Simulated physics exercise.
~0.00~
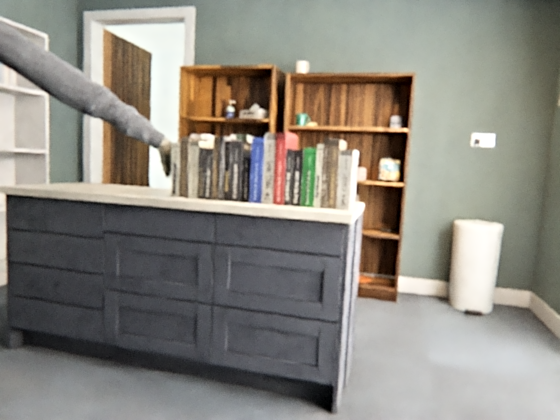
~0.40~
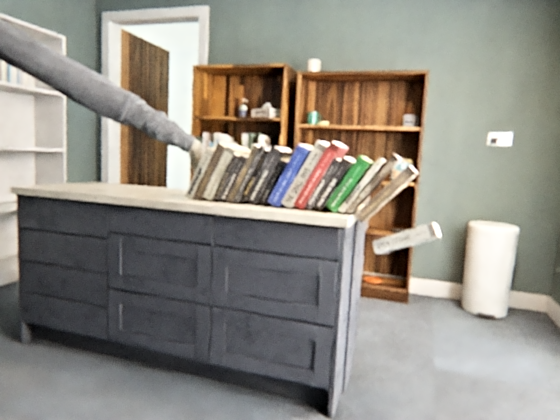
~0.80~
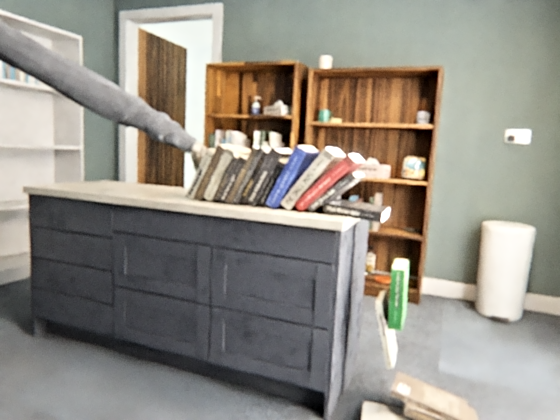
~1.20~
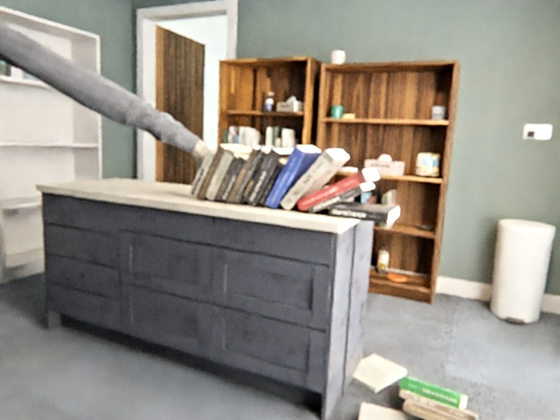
A gray-sleeved arm pushed a row of books standing on a dark worktop to the right, tipping them over one after another until several, including the green one, dropped off the end onto the floor, while the red and blue books stayed leaning on top.
